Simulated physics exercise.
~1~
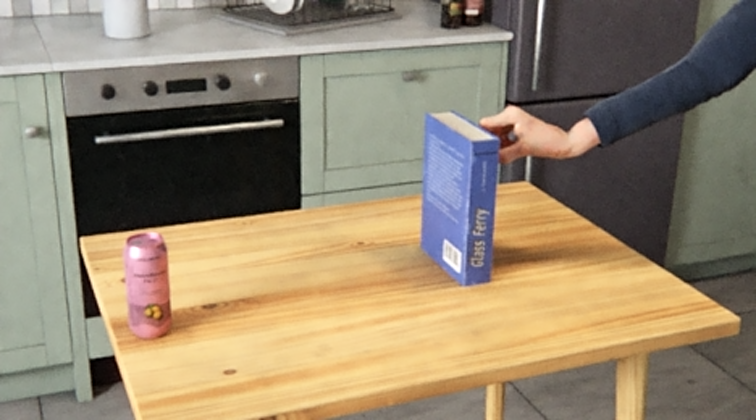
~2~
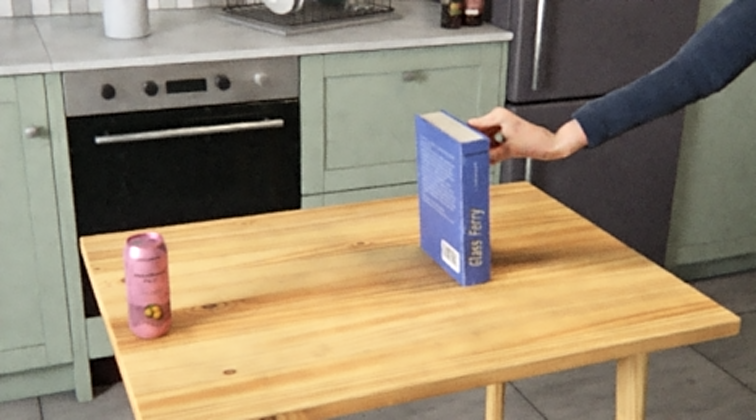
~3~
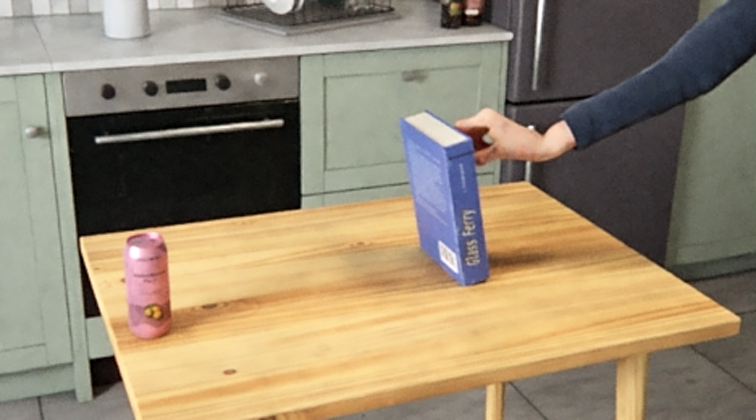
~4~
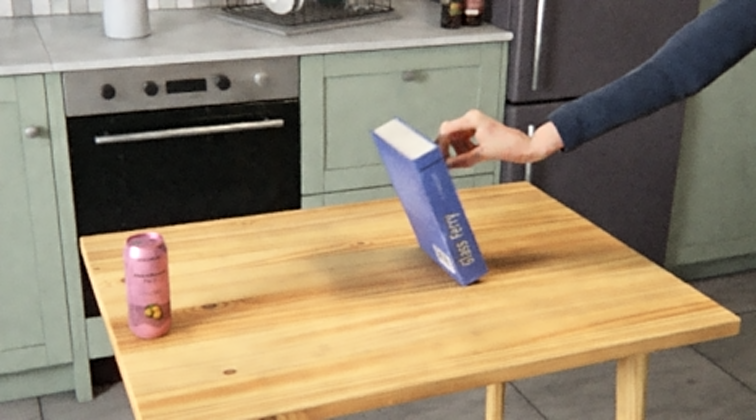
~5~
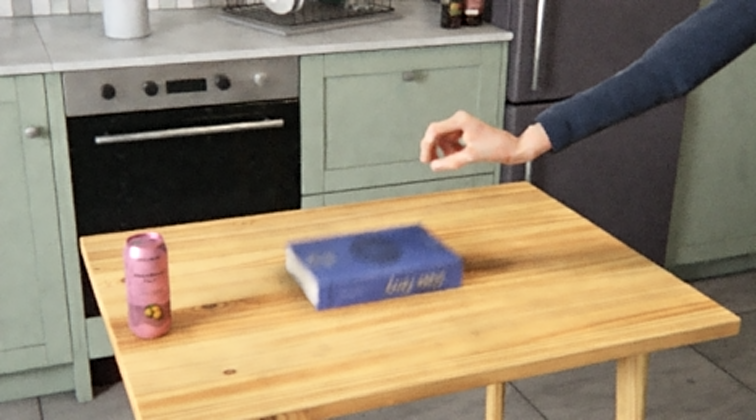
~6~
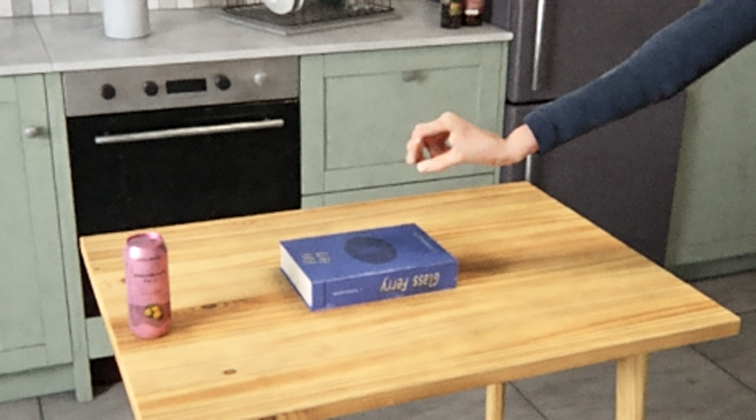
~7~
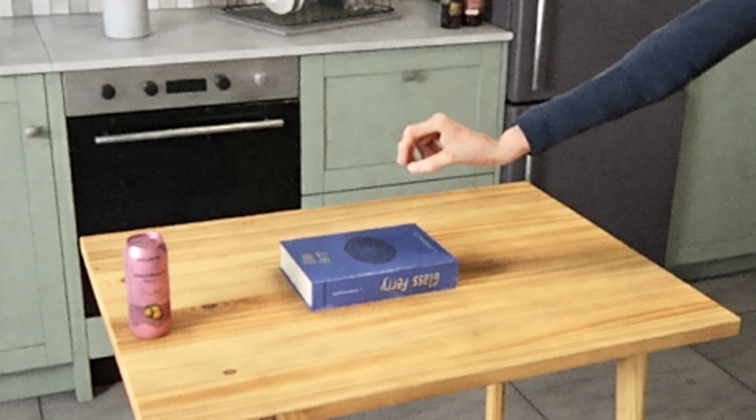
A blue book stands upright on a wooden kitchen table, with a pink can to its left and a hand in a dark blue sleeve reaching in from the right. The fingers press near the top of the book and push it slowly leftward, and it begins to lean. As the hand keeps moving, the book tilts steeply onto its lower edge, then falls away from the fingers and drops to the left. It lands flat on its side, short of the can, which never moves. The book lies still while the hand hovers above the table.
